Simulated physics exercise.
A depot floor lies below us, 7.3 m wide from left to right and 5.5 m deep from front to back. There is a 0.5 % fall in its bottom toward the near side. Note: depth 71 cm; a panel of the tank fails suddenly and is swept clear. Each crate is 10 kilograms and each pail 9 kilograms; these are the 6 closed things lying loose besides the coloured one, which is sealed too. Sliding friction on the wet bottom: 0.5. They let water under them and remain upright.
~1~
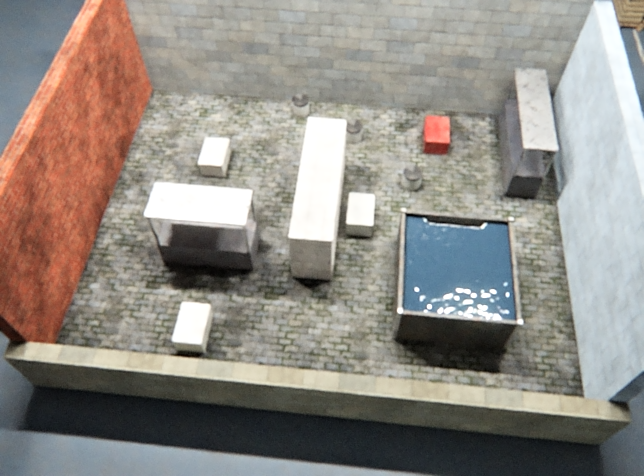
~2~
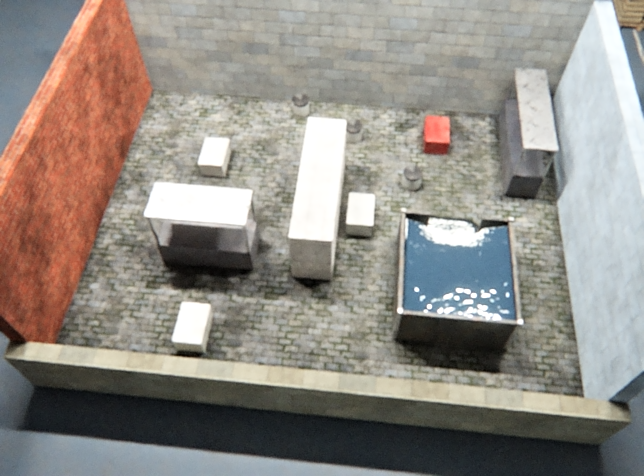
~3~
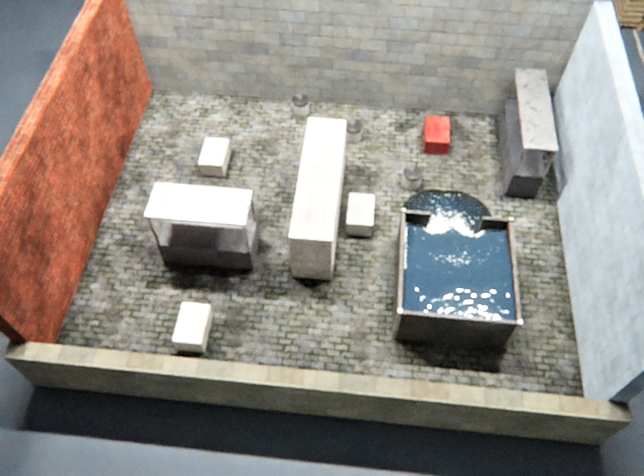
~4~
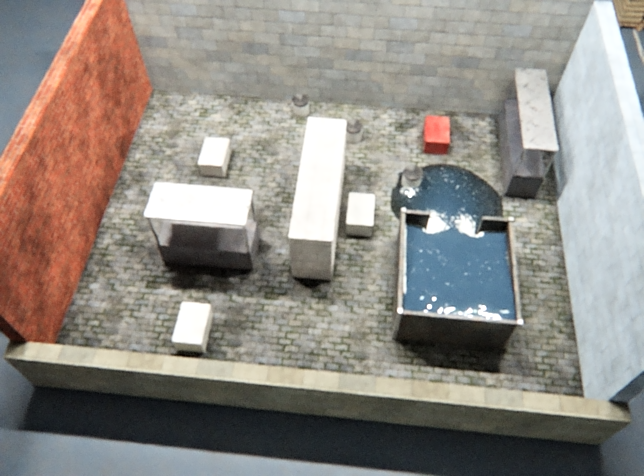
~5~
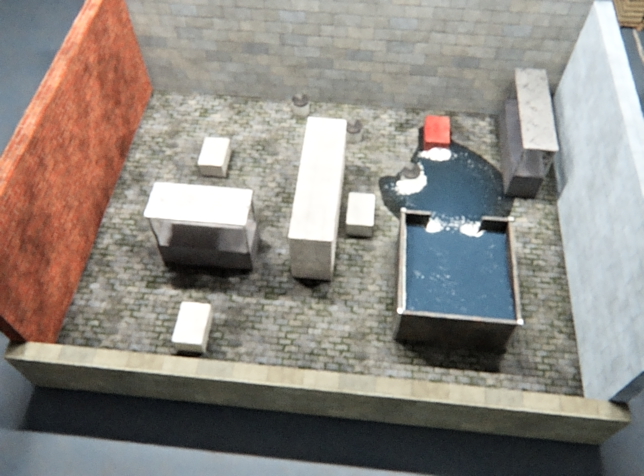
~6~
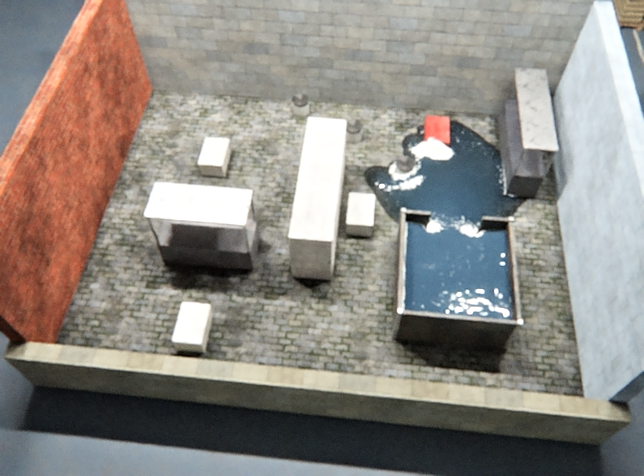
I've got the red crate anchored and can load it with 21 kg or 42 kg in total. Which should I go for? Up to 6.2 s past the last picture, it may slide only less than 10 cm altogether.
Neither will be enough.
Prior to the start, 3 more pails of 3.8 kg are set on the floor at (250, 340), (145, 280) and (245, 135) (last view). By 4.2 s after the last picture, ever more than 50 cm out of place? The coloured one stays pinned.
Going one by one: Stays closer, stays closer, goes farther.
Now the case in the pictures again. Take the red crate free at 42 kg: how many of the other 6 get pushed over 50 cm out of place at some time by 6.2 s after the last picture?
5 of them.
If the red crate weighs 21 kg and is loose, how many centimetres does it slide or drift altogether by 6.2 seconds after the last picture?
400 cm in all.
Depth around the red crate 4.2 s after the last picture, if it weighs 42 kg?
7 cm, roughly.
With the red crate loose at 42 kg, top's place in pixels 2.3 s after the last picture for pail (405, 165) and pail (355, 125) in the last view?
Near (233, 92) and (265, 117).
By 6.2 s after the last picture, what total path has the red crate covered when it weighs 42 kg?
Close to 250 cm, all told.
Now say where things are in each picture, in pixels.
The first picture shows the red crate at (438, 129) rests on the ground; water covers 2.3 m2; 0 of 7 have shifted.
The second picture shows the red crate at (438, 129), on the bottom; 2.8 m2 under water; 0 of 7 have shifted.
The third picture shows the red crate at (438, 129) rests on the ground; water covers 3.6 m2; 0 of 7 have shifted.
The fourth picture shows the red crate at (438, 129), on the bottom; 4.5 m2 under water; 0 of 7 have shifted.
The fifth picture shows the red crate at (438, 129), on the bottom; water covers 5.4 m2; 0 of 7 have shifted.
The sixth picture shows the red crate at (438, 129) rests on the ground; 6.5 m2 under water; 1 of 7 have shifted.
Then, 0.6 s after the last picture the red crate would be 48 cm from its start with 21 kg and 33 cm from its start with 42 kg; 9 cm of water round it then.
Then, 2.3 s after the last picture the red crate would be 100 cm from its start with 21 kg and 131 cm from its start with 42 kg; 14 cm of water round it then.
Then, 4.2 s after the last picture the red crate would be 306 cm from its start with 21 kg and 202 cm from its start with 42 kg; 7 cm of water round it then.
Then, 6.2 s after the last picture the red crate would be 346 cm from its start with 21 kg and 202 cm from its start with 42 kg; 6 cm of water round it then.
